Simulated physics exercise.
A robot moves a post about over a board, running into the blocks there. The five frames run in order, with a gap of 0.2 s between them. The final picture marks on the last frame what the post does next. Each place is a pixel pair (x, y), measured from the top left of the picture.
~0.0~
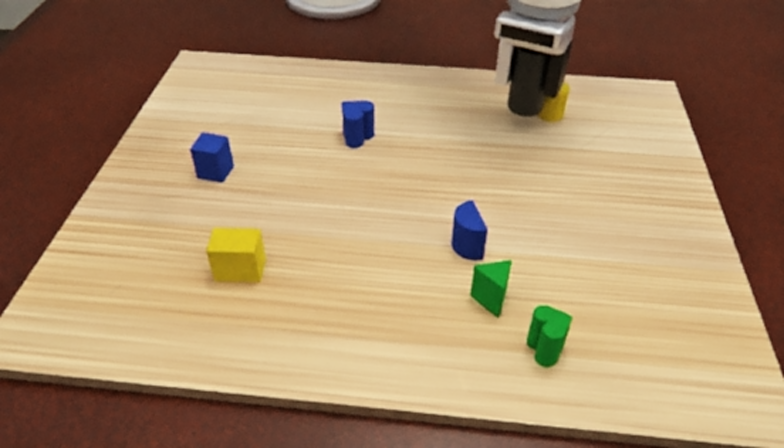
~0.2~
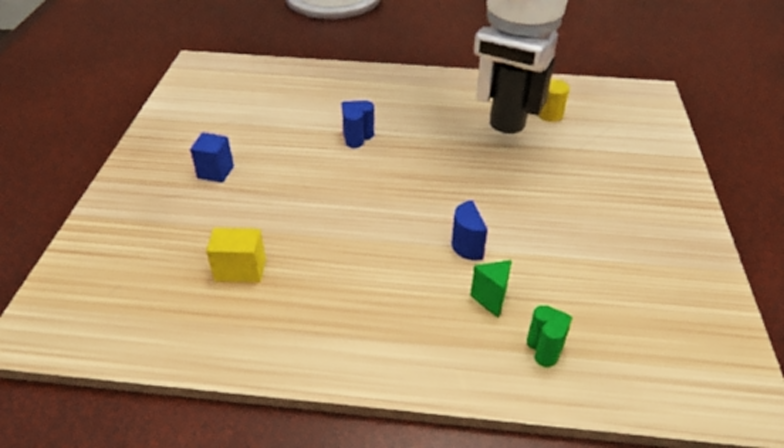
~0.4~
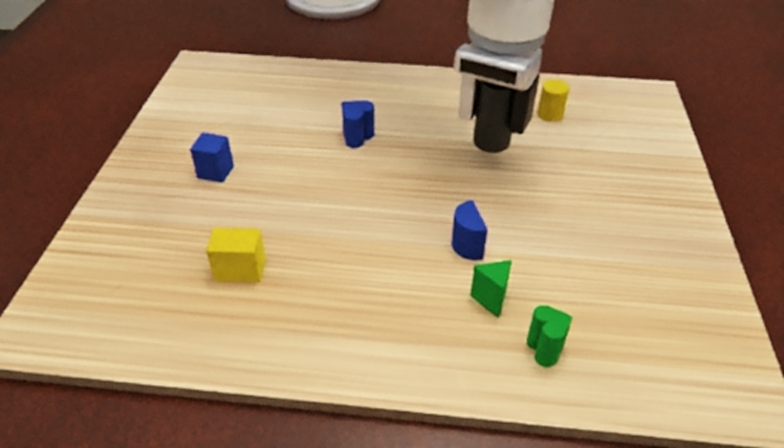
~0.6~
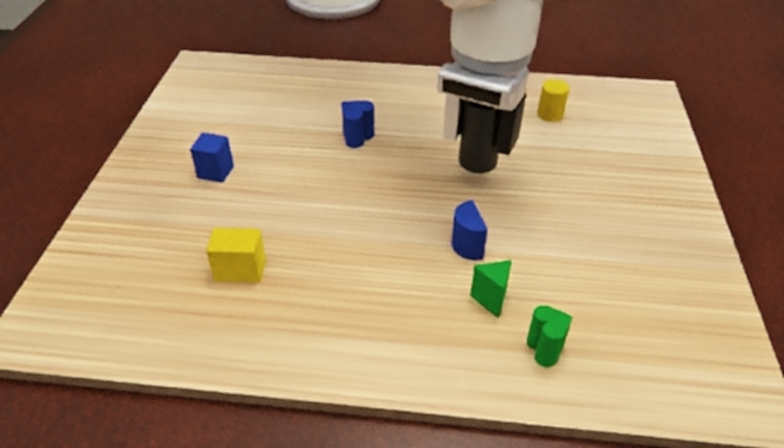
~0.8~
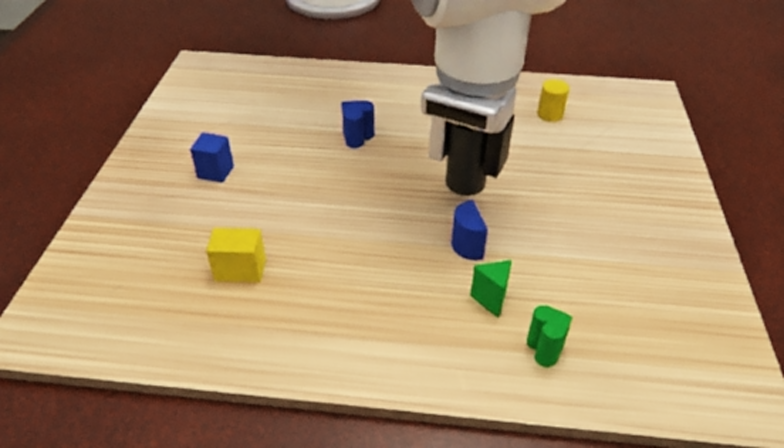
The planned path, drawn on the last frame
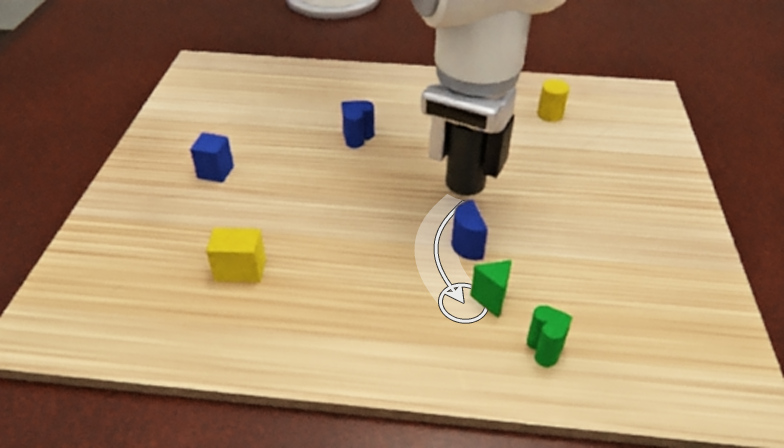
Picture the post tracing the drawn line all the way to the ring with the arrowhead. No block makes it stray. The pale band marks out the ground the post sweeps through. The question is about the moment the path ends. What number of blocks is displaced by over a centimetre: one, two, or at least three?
It displaces two.
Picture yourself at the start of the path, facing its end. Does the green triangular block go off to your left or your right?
Facing from start to end, it will go to the left.
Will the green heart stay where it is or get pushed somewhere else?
That block will keep its spot.
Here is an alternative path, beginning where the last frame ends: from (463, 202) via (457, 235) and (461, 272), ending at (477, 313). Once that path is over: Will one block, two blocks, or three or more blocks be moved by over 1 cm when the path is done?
Counting only shifts above 1 cm, I get two blocks.
The line goes from (463, 202) via (440, 230) and (439, 266), ending at (464, 303).
On the path given first. One third of the way, post (441, 211); blue half-round block (472, 224), turned 20° anticlockwise.
Two thirds of the way, post (441, 247); blue half-round block (489, 250), turned 75° anticlockwise.
At the end, post (466, 283); blue half-round block (508, 262), turned 150° anticlockwise; green triangular block (513, 288); green heart unmoved.
